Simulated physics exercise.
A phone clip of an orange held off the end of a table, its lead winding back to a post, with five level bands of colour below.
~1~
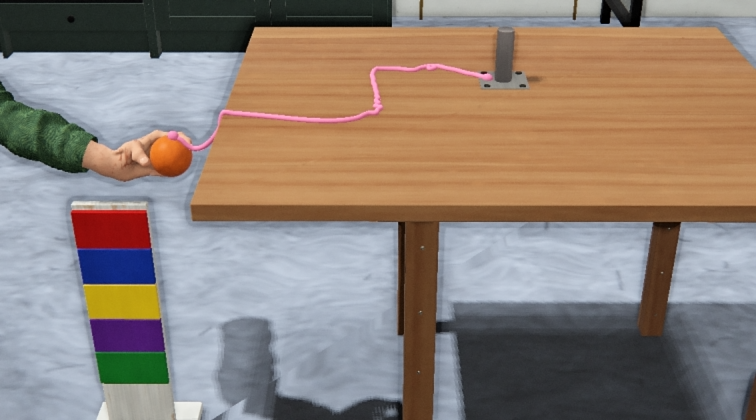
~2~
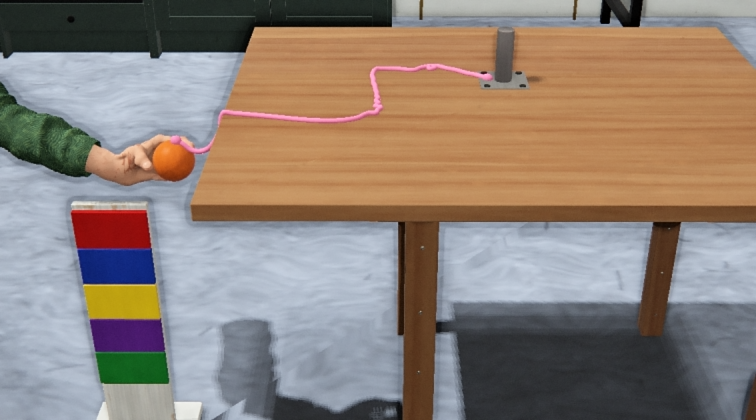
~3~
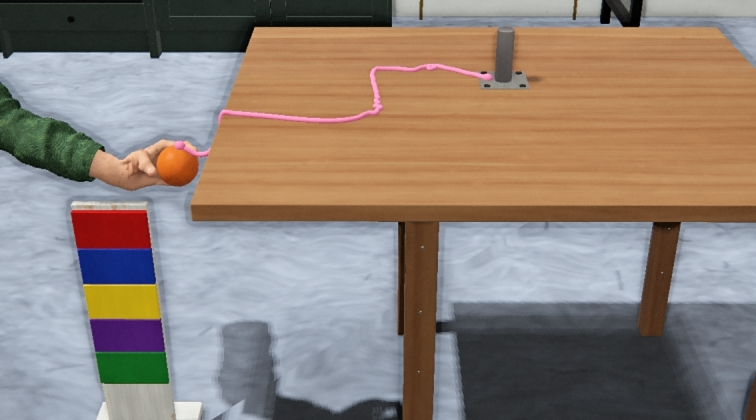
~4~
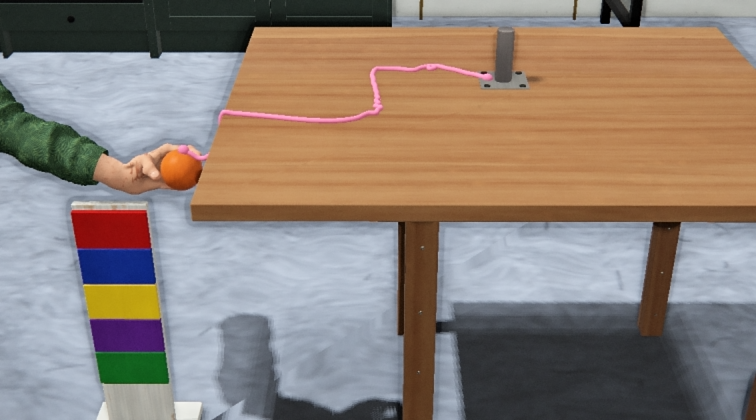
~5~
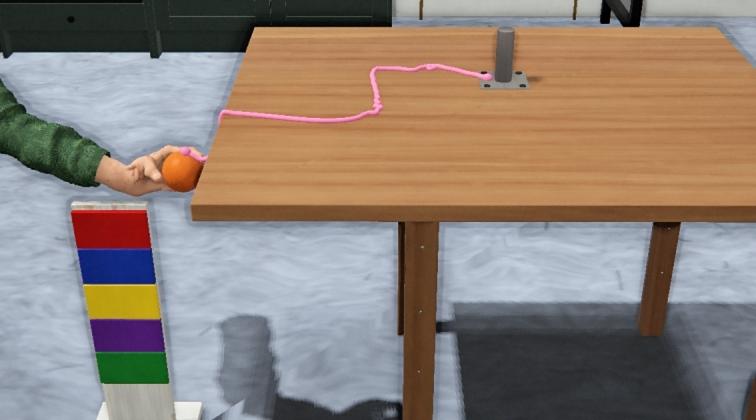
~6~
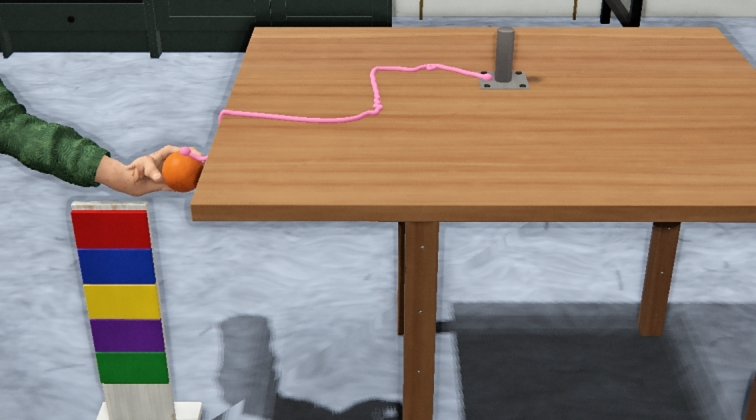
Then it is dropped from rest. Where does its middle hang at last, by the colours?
Its centre hangs level with the purple band.
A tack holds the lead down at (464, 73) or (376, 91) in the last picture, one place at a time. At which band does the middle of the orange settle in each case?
Taking them in turn: Purple; blue.
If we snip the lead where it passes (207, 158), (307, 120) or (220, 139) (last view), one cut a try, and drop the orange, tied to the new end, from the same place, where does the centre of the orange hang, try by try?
The places are (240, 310), (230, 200) and (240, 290).
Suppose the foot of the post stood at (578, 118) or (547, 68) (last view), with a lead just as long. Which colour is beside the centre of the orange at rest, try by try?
One after the other, yellow; yellow.
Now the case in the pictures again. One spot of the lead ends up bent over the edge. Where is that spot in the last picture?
That spot is around (381, 108).
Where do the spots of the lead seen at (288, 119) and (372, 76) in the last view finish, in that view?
At (238, 190), then (319, 89).
Soon after, orange near (245, 295); level with yellow.
After that, orange near (240, 321); level with purple.
In the end, orange near (250, 317); level with purple. Its middle rests at the purple band.
